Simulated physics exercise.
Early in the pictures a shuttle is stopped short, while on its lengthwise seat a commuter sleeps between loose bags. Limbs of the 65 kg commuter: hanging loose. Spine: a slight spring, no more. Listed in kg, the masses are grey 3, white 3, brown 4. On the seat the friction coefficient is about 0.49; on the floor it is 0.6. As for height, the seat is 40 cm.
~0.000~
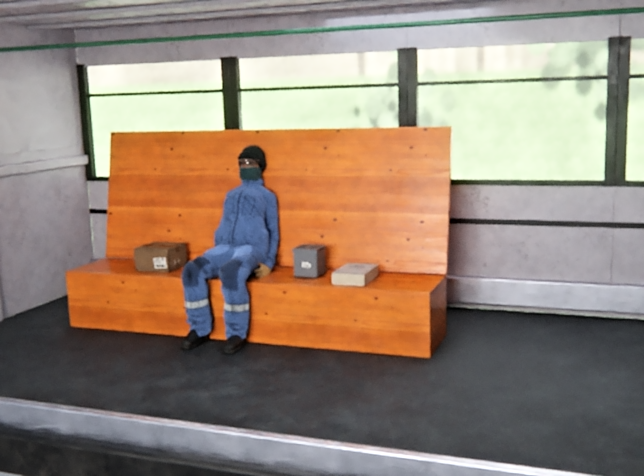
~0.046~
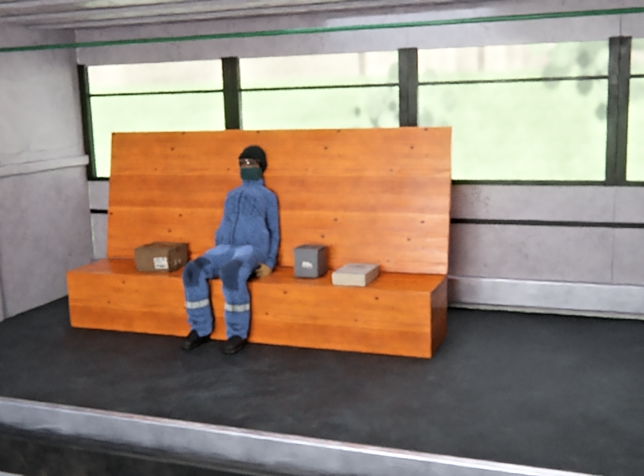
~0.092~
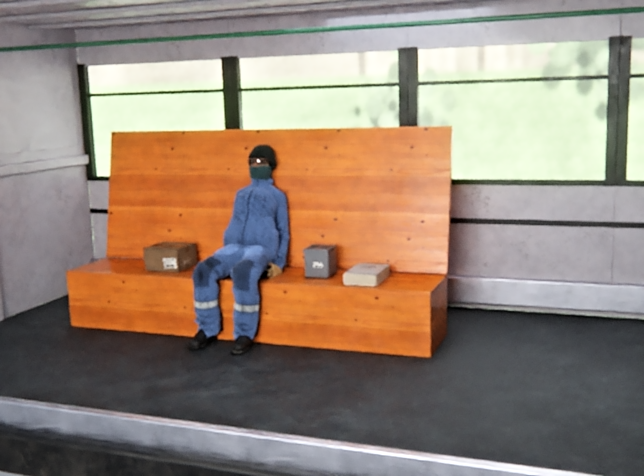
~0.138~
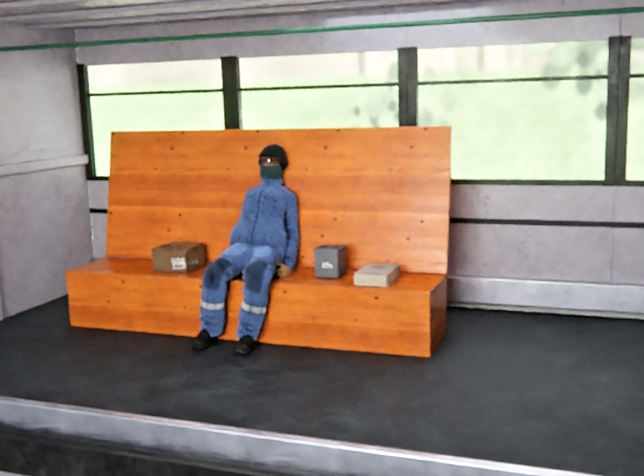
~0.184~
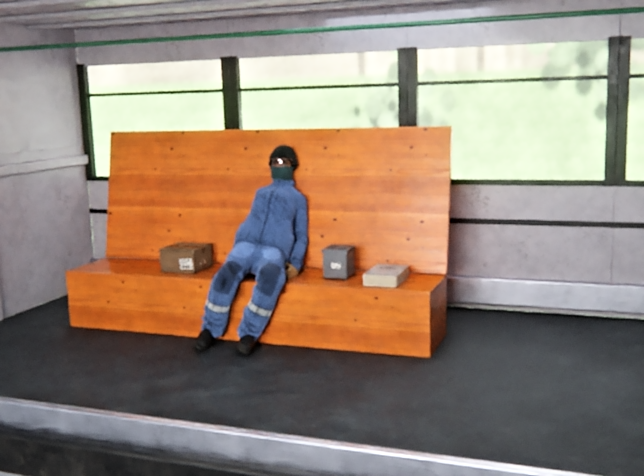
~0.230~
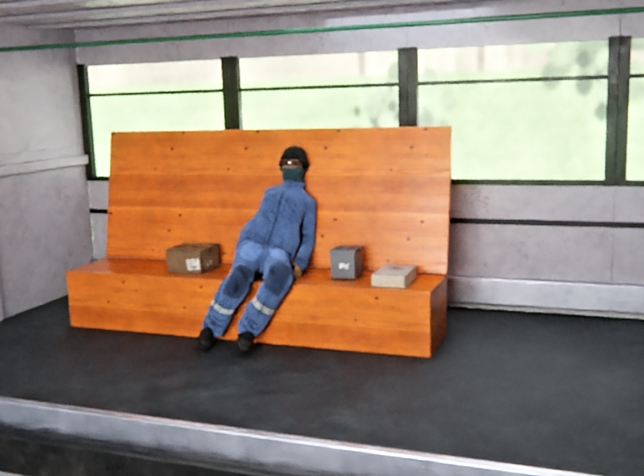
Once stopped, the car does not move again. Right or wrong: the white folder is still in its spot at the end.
Right.
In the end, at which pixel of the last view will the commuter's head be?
Somewhere near (383, 266) in the last picture.
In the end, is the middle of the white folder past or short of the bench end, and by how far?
Some 15 cm short of it.
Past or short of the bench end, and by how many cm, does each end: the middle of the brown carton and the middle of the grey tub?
Result: Brown carton = 160 cm short, grey tub = 40 cm short.
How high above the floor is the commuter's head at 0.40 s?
About 100 cm.
After 0.40 s the white folder is 18 cm short of the bench end, tilted 0°, near (410, 276) in the last picture's view; the brown carton 163 cm short of the bench end, tilted 0°.
After 0.65 s the white folder is 18 cm short of the bench end, tilted 0°, near (410, 276) in the last picture's view; the brown carton 163 cm short of the bench end, tilted 0°.
After 1.05 s the white folder is 17 cm short of the bench end, tilted 0°, near (411, 277) in the last picture's view.
At rest, 1.5 s, grey tub stays on; white folder stays on; brown carton stays on; commuter's hips keep to the seat.
